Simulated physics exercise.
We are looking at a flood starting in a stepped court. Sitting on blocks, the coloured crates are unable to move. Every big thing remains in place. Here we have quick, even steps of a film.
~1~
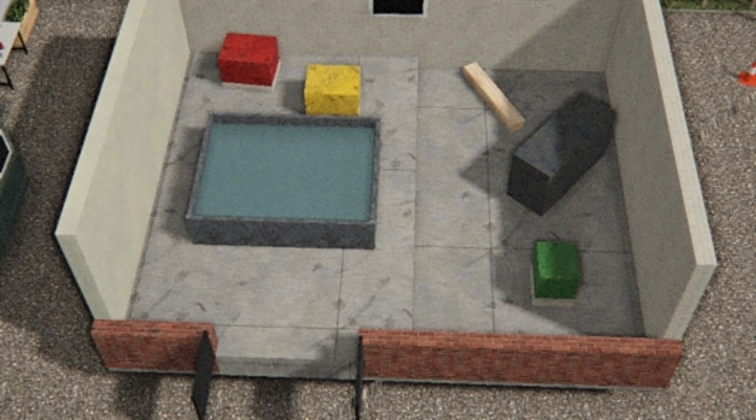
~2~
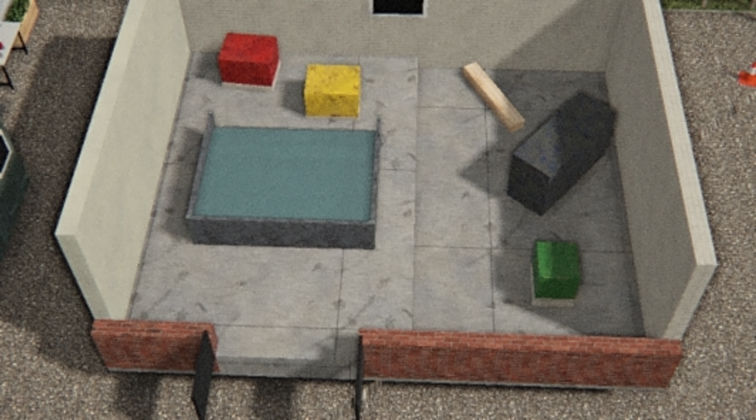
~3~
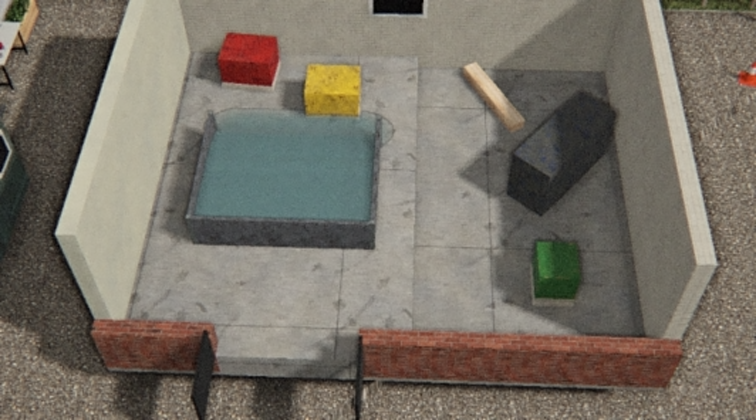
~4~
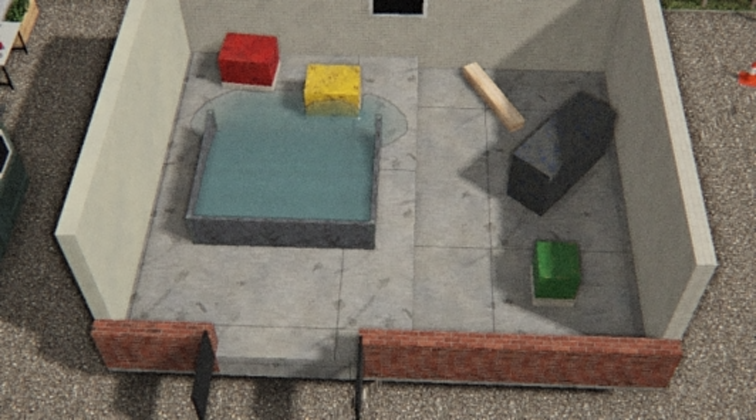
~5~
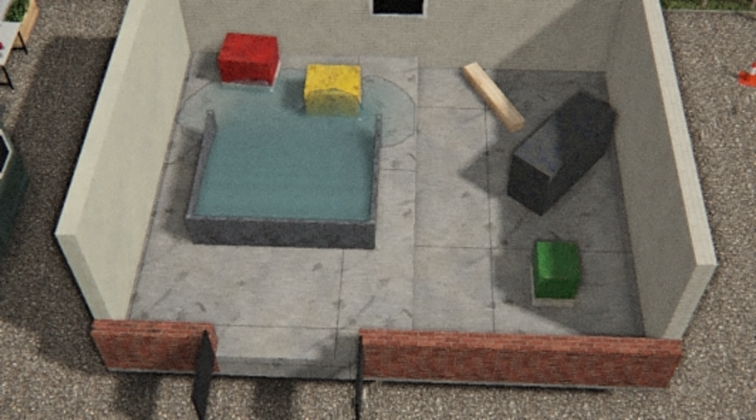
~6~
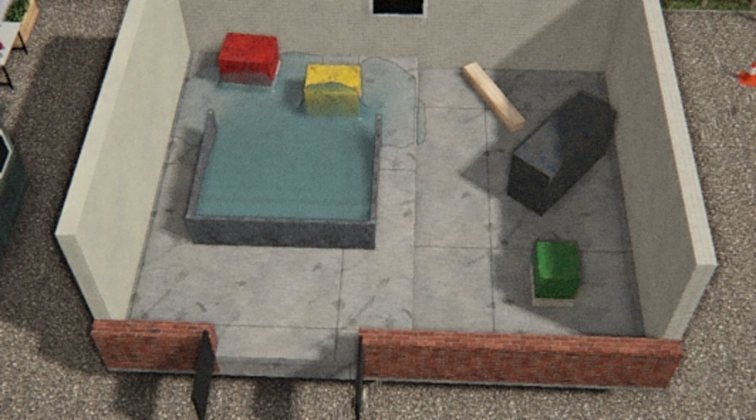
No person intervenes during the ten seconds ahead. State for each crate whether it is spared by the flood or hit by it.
The green crate is spared; the yellow crate is hit; the red crate is hit.
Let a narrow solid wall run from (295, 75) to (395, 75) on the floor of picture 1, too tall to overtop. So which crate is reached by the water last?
Lab note: Final one reached is the green-painted one.
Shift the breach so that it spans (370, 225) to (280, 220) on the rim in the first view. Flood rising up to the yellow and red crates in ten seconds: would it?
Well, the yellow crate is never reached, and the red crate is never reached as well.
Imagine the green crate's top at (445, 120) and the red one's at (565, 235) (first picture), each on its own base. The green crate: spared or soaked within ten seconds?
After ten seconds, the green one is overtopped.
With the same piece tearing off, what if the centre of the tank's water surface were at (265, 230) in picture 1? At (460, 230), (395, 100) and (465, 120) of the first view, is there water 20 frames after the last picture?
The first spot is not reached, the second inundated, and the third inundated.
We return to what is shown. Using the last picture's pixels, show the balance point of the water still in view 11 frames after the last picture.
Centre of mass: Roughly (299, 135).
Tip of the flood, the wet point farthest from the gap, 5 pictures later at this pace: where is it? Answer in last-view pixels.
Pixel estimate: (459, 75).
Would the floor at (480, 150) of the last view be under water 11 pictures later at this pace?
Answer: Flooding.
A moment on, water covers 25 % of the floor; the green crate not reached, the yellow crate water round its plinth, the red crate water round its plinth.
Next, water covers 35 % of the floor; the green crate not reached, the yellow crate water round its plinth, the red crate water round its plinth.
Then, water covers 50 % of the floor; the green crate not reached, the yellow crate water round its plinth, the red crate water round its plinth.
Later, water covers 80 % of the floor; the green crate water round its plinth, the yellow crate water round its plinth, the red crate water round its plinth.
In the end, water covers 95 % of the floor; the green crate stayed above the water, the yellow crate was topped, the red crate was topped.
